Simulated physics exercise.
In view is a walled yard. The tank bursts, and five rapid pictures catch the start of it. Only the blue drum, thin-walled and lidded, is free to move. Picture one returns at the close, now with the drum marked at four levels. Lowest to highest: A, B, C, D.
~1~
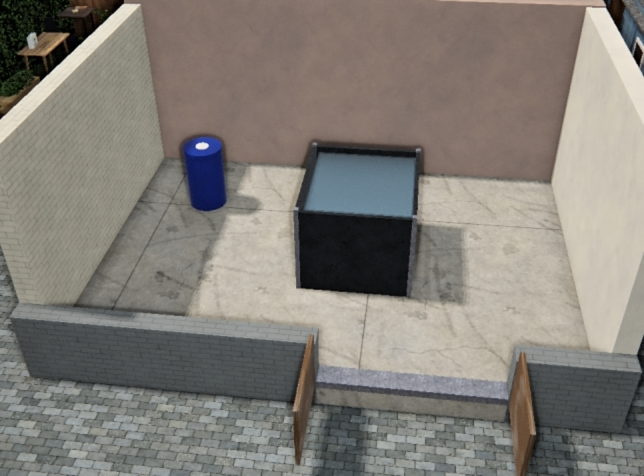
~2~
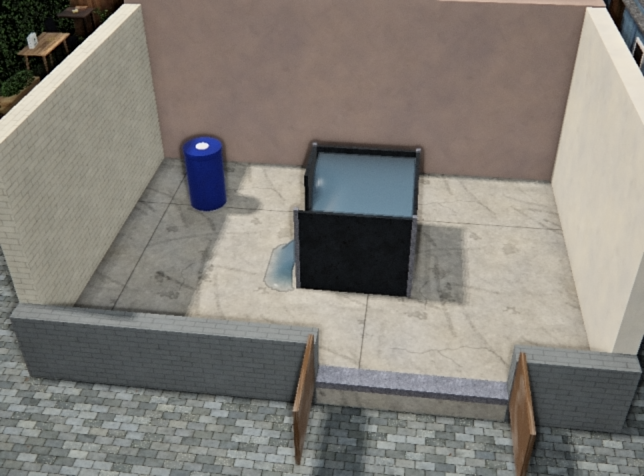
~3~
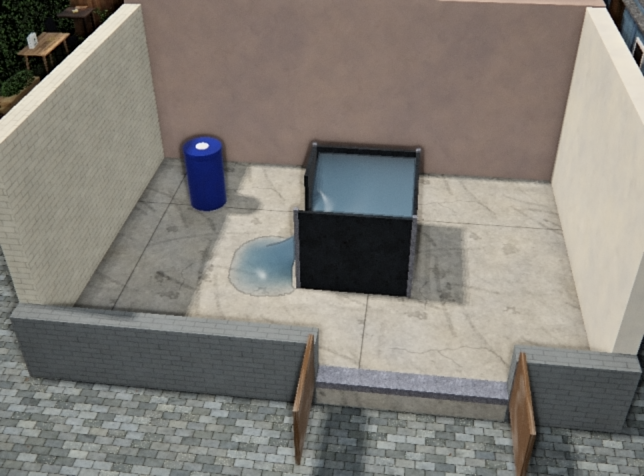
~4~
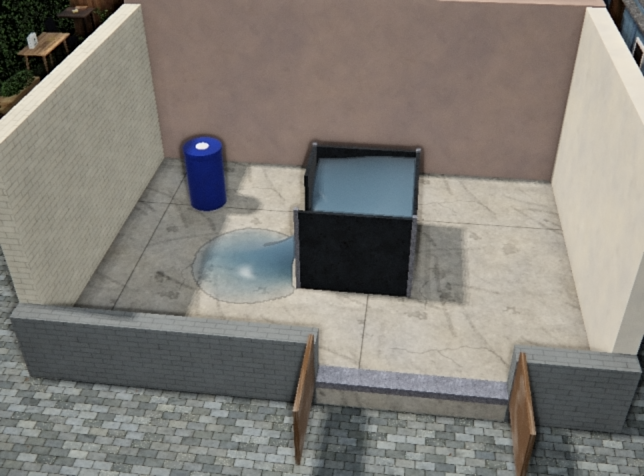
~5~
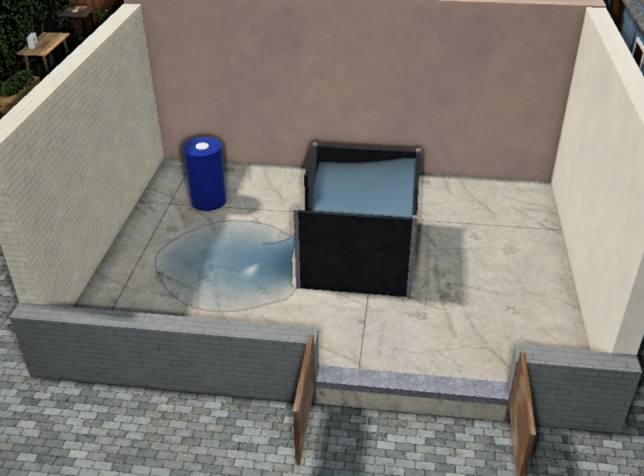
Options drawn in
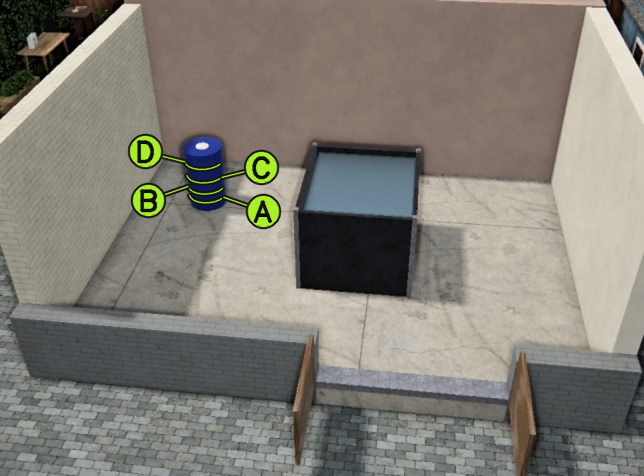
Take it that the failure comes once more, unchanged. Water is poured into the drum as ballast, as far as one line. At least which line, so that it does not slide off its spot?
B will do.
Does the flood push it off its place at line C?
No, that is safe.
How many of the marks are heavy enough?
Three of them.
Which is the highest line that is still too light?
It is A.
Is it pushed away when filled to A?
Yes, it does.
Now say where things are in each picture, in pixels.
The first picture shows lid of the blue drum at (202, 147); tank full, its middle at (361, 185); open gate at (415, 340).
In the second picture, 2 % of the ground wet, in view closest to the drum at (279, 251).
In the third picture, 4 % of the ground wet, in view closest to the drum at (263, 239).
In the fourth picture, 7 % of the ground wet, in view closest to the drum at (242, 231).
The fifth picture shows lid of the blue drum at (202, 147); 11 % of the ground wet, in view closest to the drum at (210, 226).
On the marked copy, A at (203, 202); B at (202, 194); C at (200, 182); D at (199, 169); from the bottom up A, B, C, D.
With A, it is pushed about its own width away.
With B, it does not move.
With C, it does not move.
With D, it does not move.
